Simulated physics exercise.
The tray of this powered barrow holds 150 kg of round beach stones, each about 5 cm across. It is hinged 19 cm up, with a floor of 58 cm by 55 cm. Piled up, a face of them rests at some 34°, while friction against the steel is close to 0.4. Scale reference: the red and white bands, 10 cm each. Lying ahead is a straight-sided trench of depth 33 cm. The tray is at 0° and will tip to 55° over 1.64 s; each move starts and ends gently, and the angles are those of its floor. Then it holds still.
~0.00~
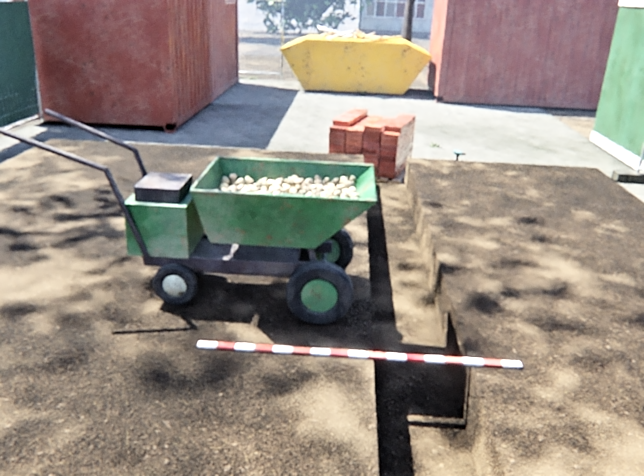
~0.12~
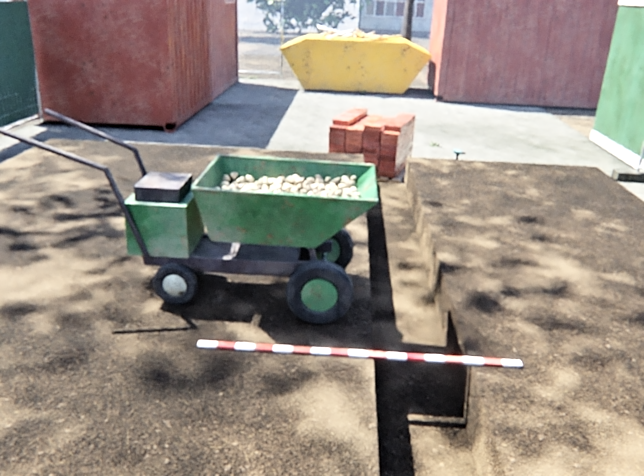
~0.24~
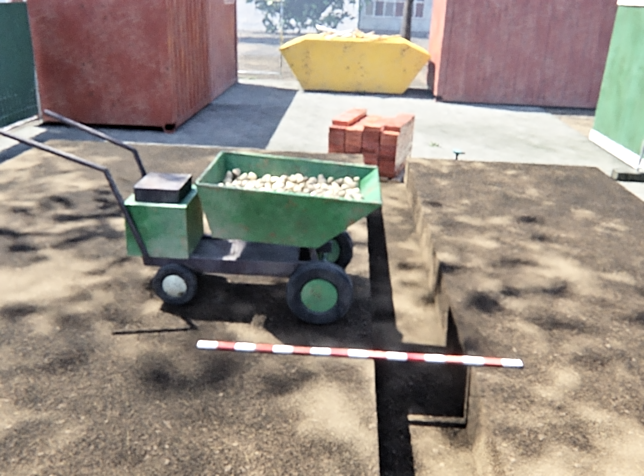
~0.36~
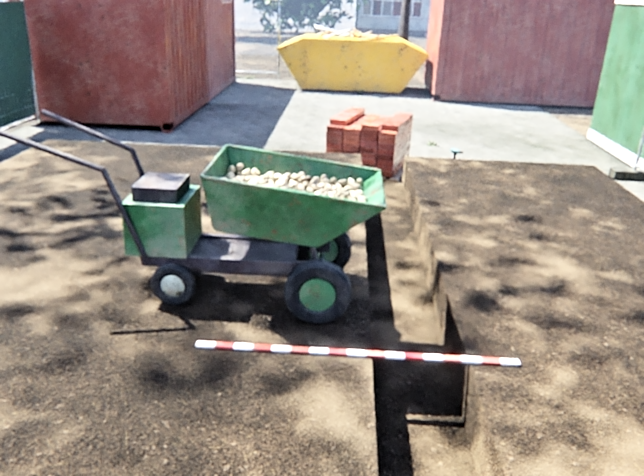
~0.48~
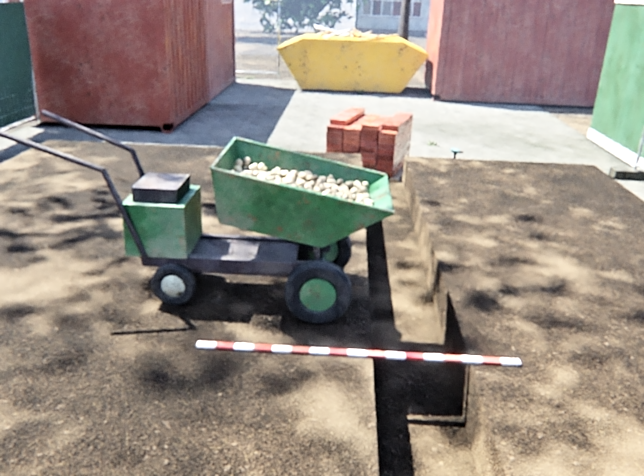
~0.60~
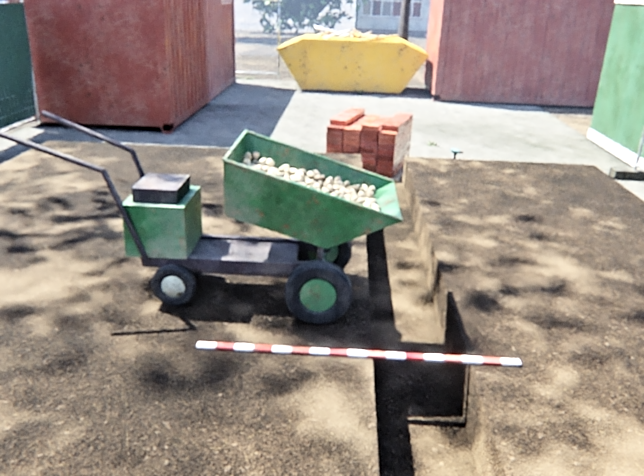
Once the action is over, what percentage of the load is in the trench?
About 62 in every hundred.
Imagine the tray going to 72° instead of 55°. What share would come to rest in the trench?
About 55 per cent would end up in the trench.
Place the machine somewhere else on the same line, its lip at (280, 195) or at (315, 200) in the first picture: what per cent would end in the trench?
75 and 95 %.
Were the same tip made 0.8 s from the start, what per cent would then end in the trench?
Close to 50 per cent then.
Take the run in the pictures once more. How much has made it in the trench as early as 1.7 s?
I'd put it near 15 per cent.
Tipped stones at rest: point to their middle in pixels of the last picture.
Their centre sits close to (439, 331).
After 1.2 s the floor is at 46°; 100 % in the tray; the foremost stones are at (414, 248).
After 1.7 s the floor is at 55°; 79 % in the tray, 13 % in the trench, 8 % past the trench; the foremost stones are at (478, 302).
After 2.1 s the floor is at 55°; 48 % in the tray, 22 % in the trench, 30 % past the trench; the foremost stones are at (539, 301).
After 4.0 s the floor is at 55°; 3 % in the tray, 62 % in the trench, 36 % past the trench; the foremost stones are at (586, 304).
